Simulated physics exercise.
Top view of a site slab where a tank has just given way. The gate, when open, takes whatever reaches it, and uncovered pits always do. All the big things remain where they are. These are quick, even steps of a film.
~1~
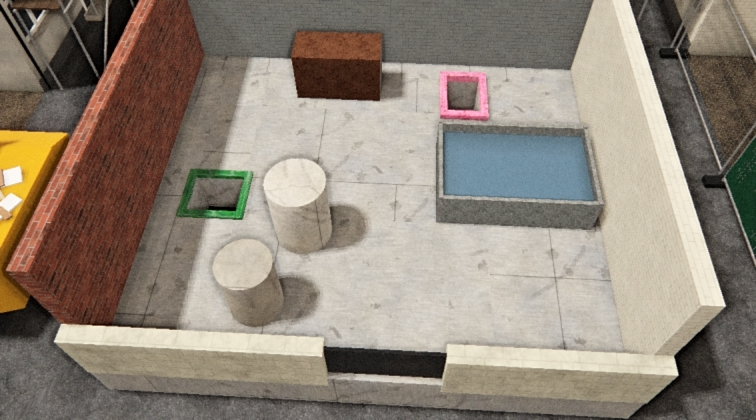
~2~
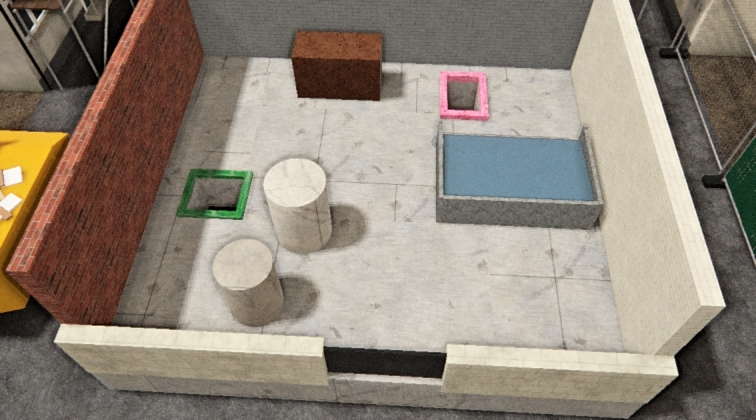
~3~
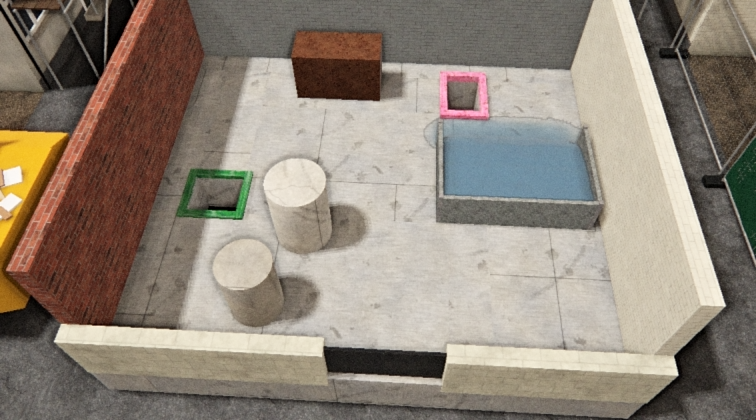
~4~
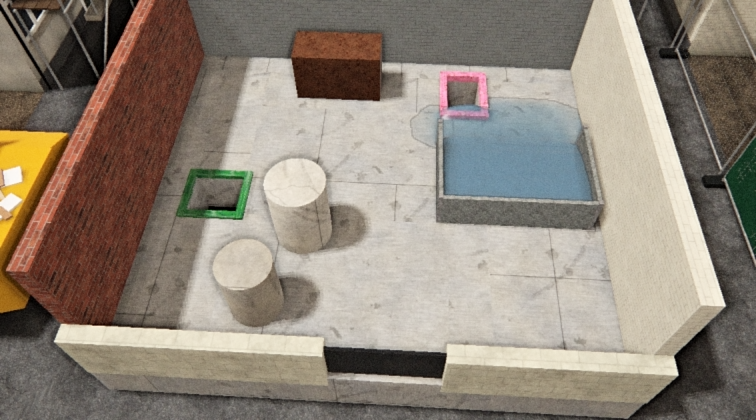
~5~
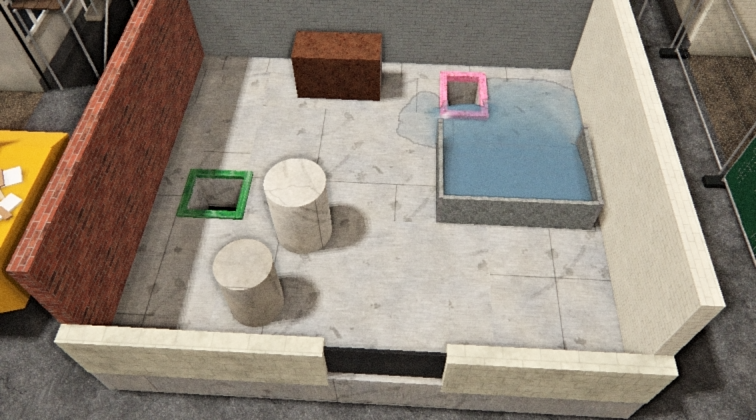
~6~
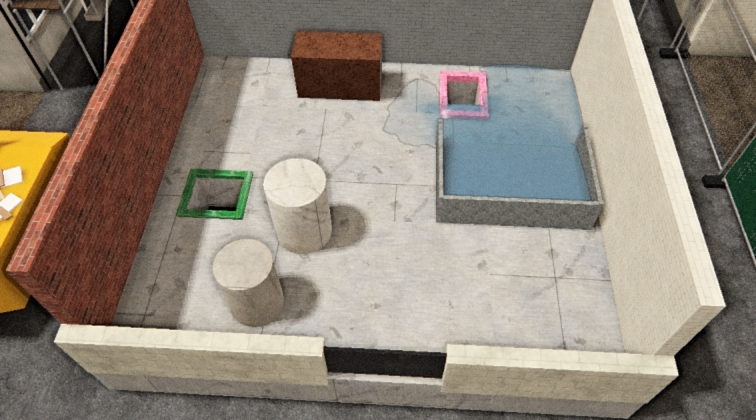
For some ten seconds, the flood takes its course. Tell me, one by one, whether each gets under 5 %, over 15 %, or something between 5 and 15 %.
The gate takes in a trifling amount - short of five per cent; the pink pit takes in a considerable amount - past fifteen per cent; the green pit takes in a trifling amount - short of five per cent.
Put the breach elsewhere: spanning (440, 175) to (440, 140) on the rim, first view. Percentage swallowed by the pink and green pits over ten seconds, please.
Pink about 0 %, green about 10 %.
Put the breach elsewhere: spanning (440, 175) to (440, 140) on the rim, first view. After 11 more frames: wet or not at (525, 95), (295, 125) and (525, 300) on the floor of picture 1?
Result, in sequence: Untouched by the flood; inundated; untouched by the flood.
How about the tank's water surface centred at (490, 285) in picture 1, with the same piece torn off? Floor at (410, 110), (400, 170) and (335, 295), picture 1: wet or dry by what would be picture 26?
Checking the three spots, I get swamped, swamped, high and dry.
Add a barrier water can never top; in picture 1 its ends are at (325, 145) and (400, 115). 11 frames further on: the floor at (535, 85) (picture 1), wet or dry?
Submerged.
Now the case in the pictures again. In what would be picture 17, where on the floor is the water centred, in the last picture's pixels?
About (503, 123).
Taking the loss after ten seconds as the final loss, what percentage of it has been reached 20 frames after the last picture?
Note - share reached: 90 %.
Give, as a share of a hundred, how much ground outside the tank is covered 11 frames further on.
20 %.
A moment on, water covers 15 % of the floor; the gate 0 %, the pink pit 6 %, the green pit 0 %.
Next, water covers 20 % of the floor; the gate 0 %, the pink pit 9 %, the green pit 0 %.
Then, water covers 35 % of the floor; the gate 0 %, the pink pit 16 %, the green pit 0 %.
Later, water covers 55 % of the floor; the gate 0 %, the pink pit 17 %, the green pit 0 %.
In the end, water covers 80 % of the floor; the gate 0 %, the pink pit 17 %, the green pit 0 %.
